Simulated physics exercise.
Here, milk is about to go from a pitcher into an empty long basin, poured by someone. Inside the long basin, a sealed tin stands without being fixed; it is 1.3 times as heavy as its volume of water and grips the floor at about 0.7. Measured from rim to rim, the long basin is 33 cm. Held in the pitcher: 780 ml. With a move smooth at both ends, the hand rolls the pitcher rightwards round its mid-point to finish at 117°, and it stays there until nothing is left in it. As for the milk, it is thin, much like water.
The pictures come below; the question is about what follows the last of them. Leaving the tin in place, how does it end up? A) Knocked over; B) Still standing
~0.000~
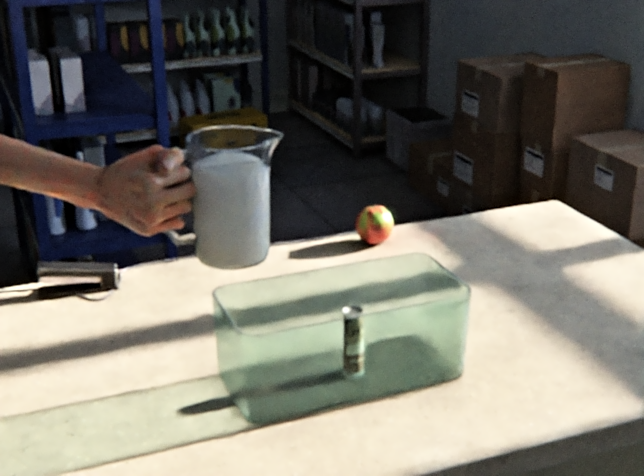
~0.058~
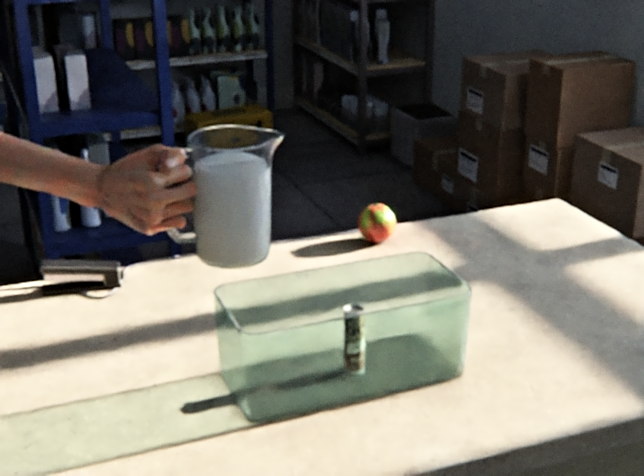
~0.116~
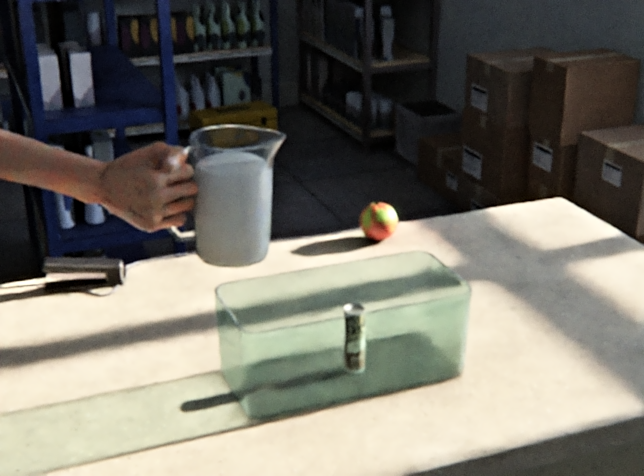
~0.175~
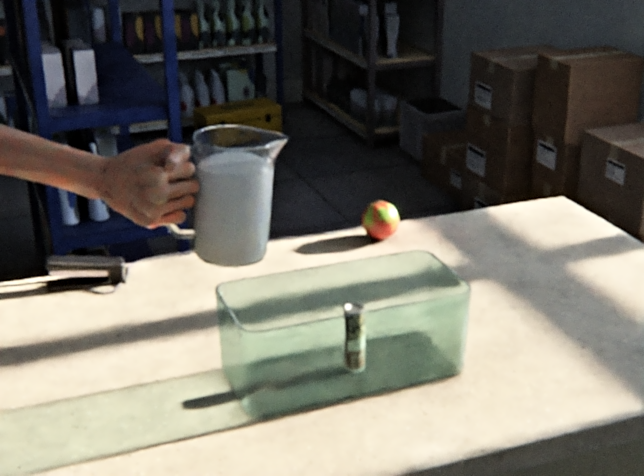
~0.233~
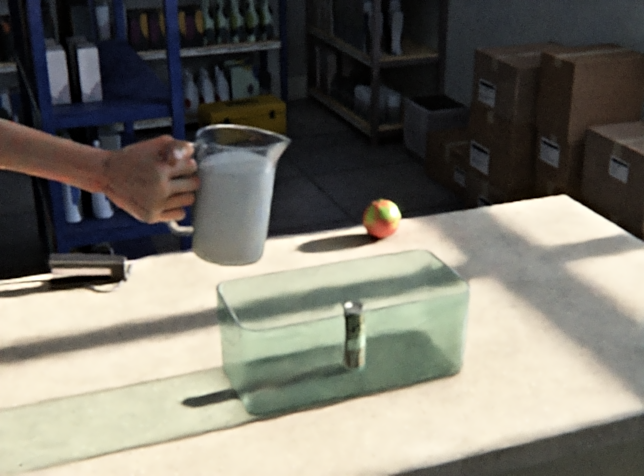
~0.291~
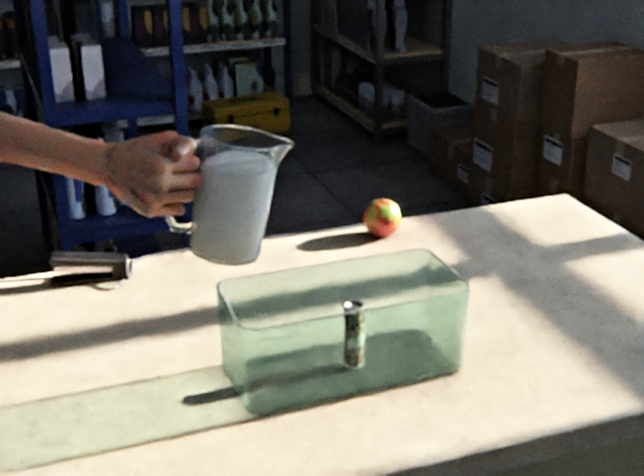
Knocked over.
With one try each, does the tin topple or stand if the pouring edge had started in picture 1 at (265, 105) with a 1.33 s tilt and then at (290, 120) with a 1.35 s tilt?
The tin overturns the first time and overturns the second time.
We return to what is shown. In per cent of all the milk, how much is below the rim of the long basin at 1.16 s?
Some 48 percent of the total.
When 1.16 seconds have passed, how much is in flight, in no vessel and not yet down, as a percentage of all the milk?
Close to 20 per cent.
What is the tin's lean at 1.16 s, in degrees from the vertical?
The tilt is near 0°.
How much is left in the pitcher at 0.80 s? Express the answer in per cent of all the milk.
90 %.
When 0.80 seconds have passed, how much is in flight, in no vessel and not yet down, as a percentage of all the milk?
10 per cent.
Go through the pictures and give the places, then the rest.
In the first picture, it leans 0°; its right rim is at (282, 133); the milk meets the walls at (190, 168) and (264, 159); the long basin's rim runs from (225, 313) to (449, 273); the tin's top is at (353, 313).
In the second picture, it leans 0°; its right rim is at (284, 133); the milk meets the walls at (192, 167) and (265, 158).
In the third picture, it leans 2°; its right rim is at (285, 134); the milk meets the walls at (194, 166) and (267, 158).
In the fourth picture, it leans 4°; its right rim is at (288, 136); the milk meets the walls at (195, 167) and (267, 159).
In the fifth picture, it leans 7°; its right rim is at (291, 139); the milk meets the walls at (197, 167) and (271, 158).
In the sixth picture, it leans 11°; its right rim is at (294, 143); the milk meets the walls at (199, 167) and (273, 157).
By 0.80 s the tilt is 66° and 90 per cent is still to pour; the tin stands where it began.
By 1.16 s the tilt is 105° and 33 per cent is still to pour; the tin stands where it began.
By 1.55 s the tilt is 117° and 0 per cent is still to pour; the tin lies on its side.
By 1.97 s the tilt is 117° and 0 per cent is still to pour; the tin lies on its side.
At rest the tin lies on its side.
